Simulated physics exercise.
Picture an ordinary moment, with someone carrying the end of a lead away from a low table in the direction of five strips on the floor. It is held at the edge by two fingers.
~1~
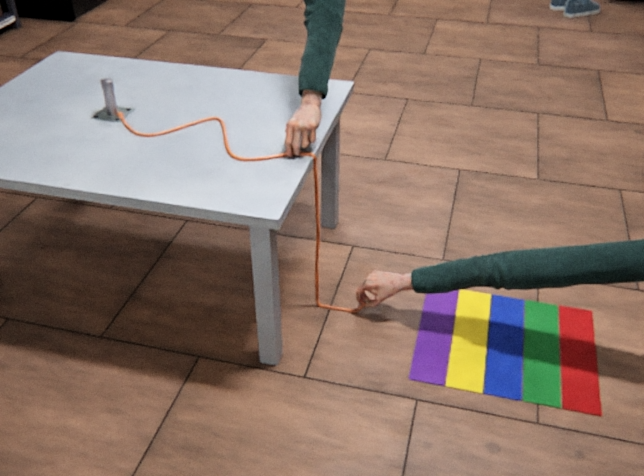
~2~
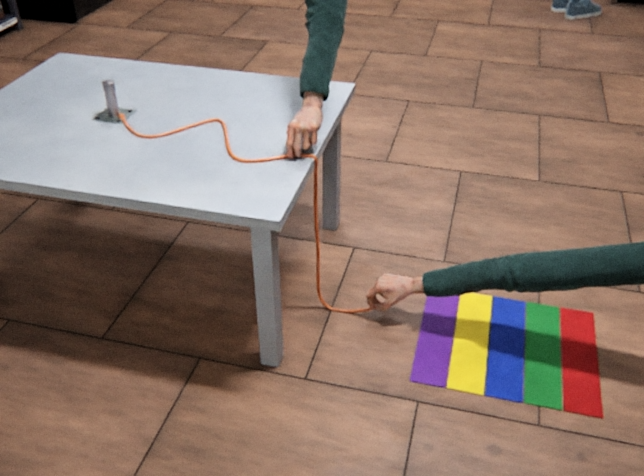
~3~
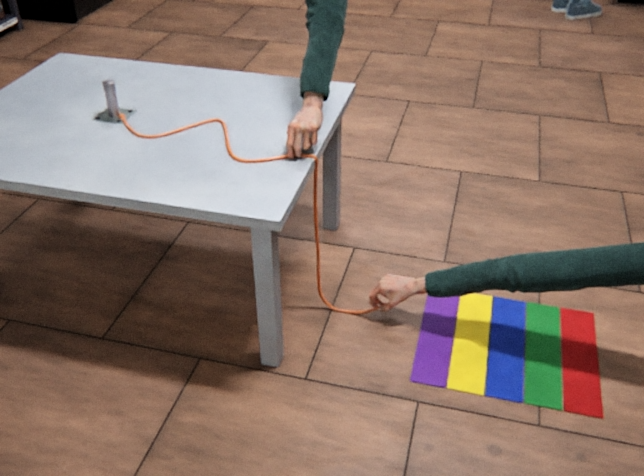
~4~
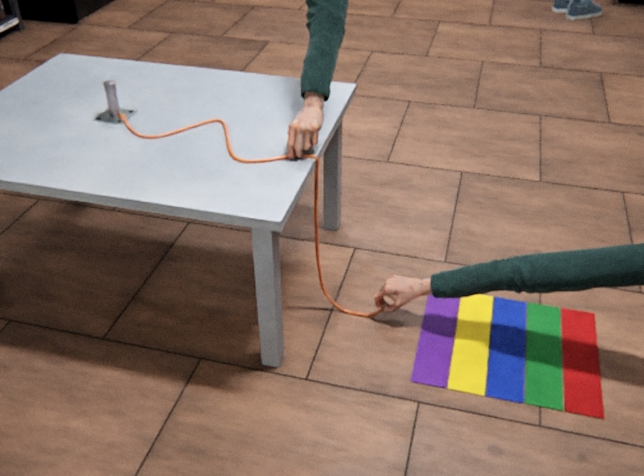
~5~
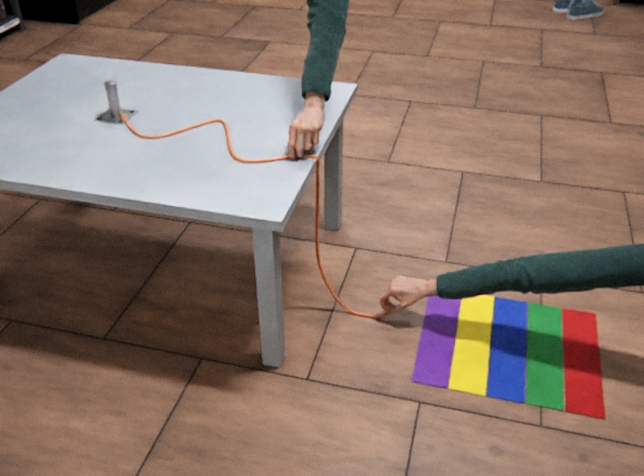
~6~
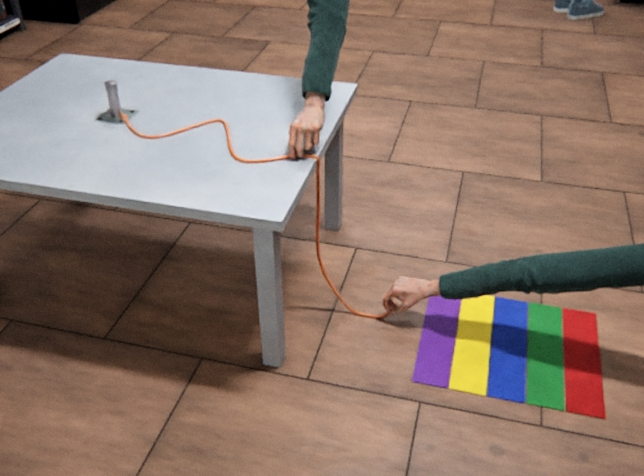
On a tiled floor beside a low table, a hand drew the end of an orange cord slightly right toward five coloured strips, while another hand pinned the cord at the table's edge.
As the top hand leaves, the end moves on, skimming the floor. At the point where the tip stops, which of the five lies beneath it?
The red strip lies beneath it.
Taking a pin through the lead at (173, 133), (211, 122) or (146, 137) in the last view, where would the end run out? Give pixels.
Going through the tries, I'd expect close to (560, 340), (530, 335) and lastly (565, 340).
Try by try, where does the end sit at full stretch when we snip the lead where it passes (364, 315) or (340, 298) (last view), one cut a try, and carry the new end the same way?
Estimated pixels: (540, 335) then (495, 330).
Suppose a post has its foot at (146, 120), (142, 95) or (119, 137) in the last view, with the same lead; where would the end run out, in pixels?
Per try, approx.: (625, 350); (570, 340); (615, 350).
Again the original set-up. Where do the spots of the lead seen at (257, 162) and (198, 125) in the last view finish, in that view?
About (341, 170), and the other about (221, 135).
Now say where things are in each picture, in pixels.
The first frame shows end (365, 304); purple (430, 363); yellow (466, 370); blue (504, 377); green (542, 384); red (581, 391).
The second frame shows end (376, 307); lead through (132, 131) (204, 122) (230, 153) (307, 156) (317, 225) (319, 292).
The third frame shows end (378, 308).
The fourth frame shows end (383, 309); lead through (133, 132) (205, 123) (231, 153) (308, 156) (316, 225) (325, 293).
The fifth frame shows end (389, 310).
The sixth frame shows end (392, 310); lead through (135, 132) (206, 123) (232, 153) (309, 156) (318, 225) (336, 292).
Early on, end near (510, 330); over blue.
Midway, end near (555, 338); over green.
At the end of the slack, end near (584, 343); over red. It gets as far as the red strip.
